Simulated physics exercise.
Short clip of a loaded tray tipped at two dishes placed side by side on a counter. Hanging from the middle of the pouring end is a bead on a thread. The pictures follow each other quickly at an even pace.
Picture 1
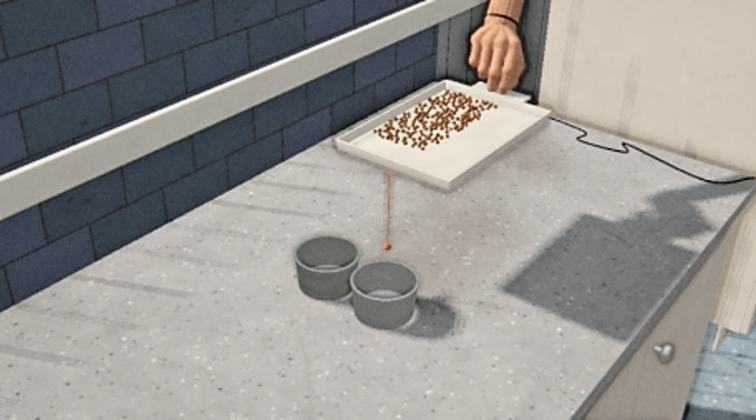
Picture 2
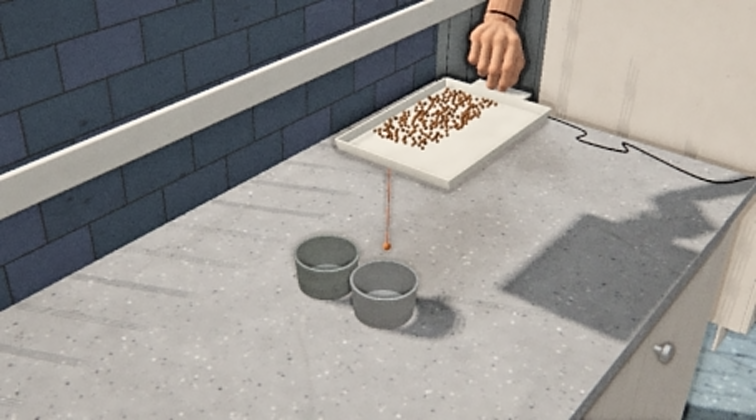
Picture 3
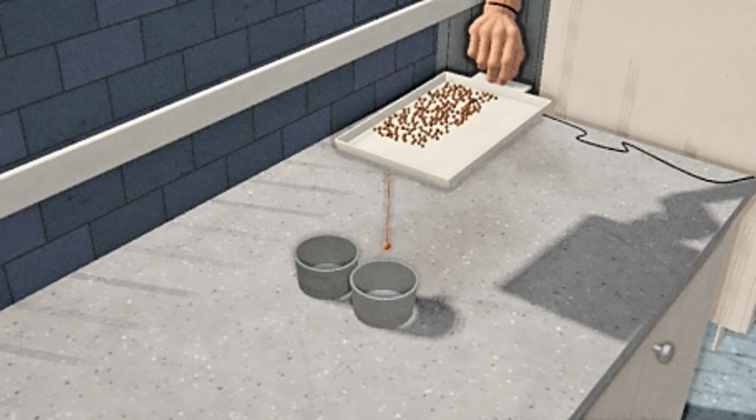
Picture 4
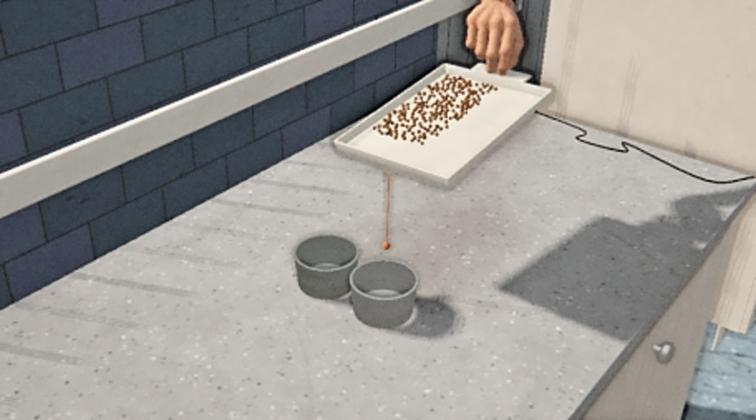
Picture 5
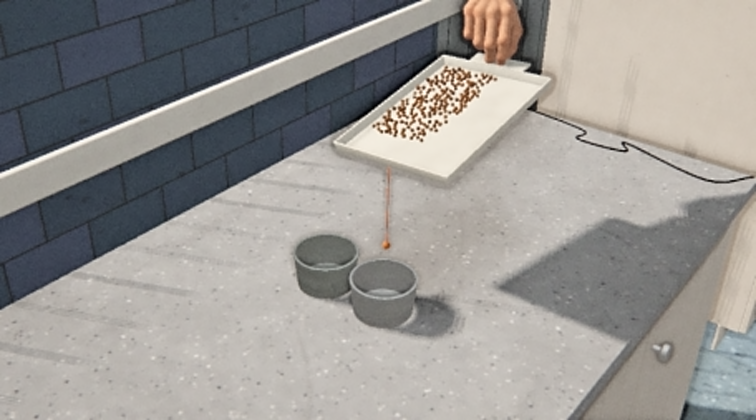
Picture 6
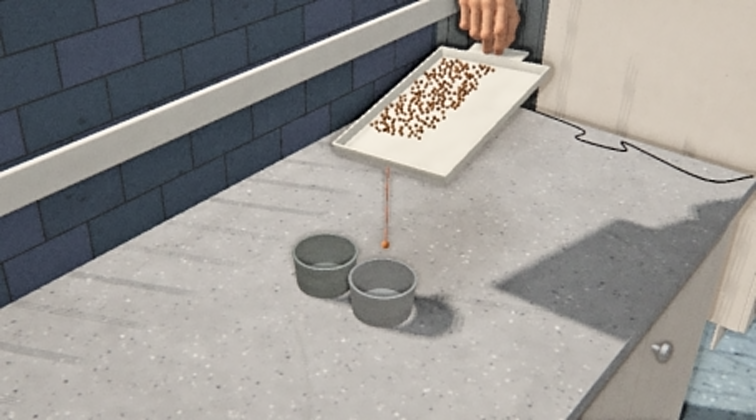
To begin with, a hand holds a pale tray of small brown cereal balls almost level above a counter with two grey dishes side by side and a bead hanging on a thread. The hand then gradually tilts the tray slightly toward its lower left corner, while the dishes and bead stay nearly still.
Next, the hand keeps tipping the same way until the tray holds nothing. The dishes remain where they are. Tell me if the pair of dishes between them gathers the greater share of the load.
They do.
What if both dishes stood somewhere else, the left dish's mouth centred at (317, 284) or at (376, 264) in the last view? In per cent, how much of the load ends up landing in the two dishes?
Close to 0 in a hundred, then close to 0 in a hundred.
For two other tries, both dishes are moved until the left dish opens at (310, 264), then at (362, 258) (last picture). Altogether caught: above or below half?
Placing 1: A minority of it. Placing 2: A minority of it.
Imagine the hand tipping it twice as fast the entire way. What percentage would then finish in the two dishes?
Roughly 60 percent.
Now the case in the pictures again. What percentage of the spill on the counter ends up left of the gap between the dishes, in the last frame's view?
It works out to some 70 per cent.
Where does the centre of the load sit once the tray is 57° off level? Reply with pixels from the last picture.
In the last view the centre sits at roughly (357, 144).
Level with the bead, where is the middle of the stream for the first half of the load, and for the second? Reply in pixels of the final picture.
(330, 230) for the early half, (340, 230) for the late half.
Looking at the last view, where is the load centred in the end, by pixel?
Resting centre, last picture - approx. (324, 273).
Shortly afterwards, tray tipped steeply; all but a few on the tray; only a few in the left dish; only a few outside both; a little in the air.
Next, tray tipped right over; near half on the tray; near a quarter in the left dish; a little outside both; near a quarter in the air.
Some moments later, tray tipped past a quarter turn; the bulk in the left dish; near a quarter outside both.
In the end, tray tipped past a quarter turn; none at all in the right dish; the bulk in the left dish; near a quarter outside both.
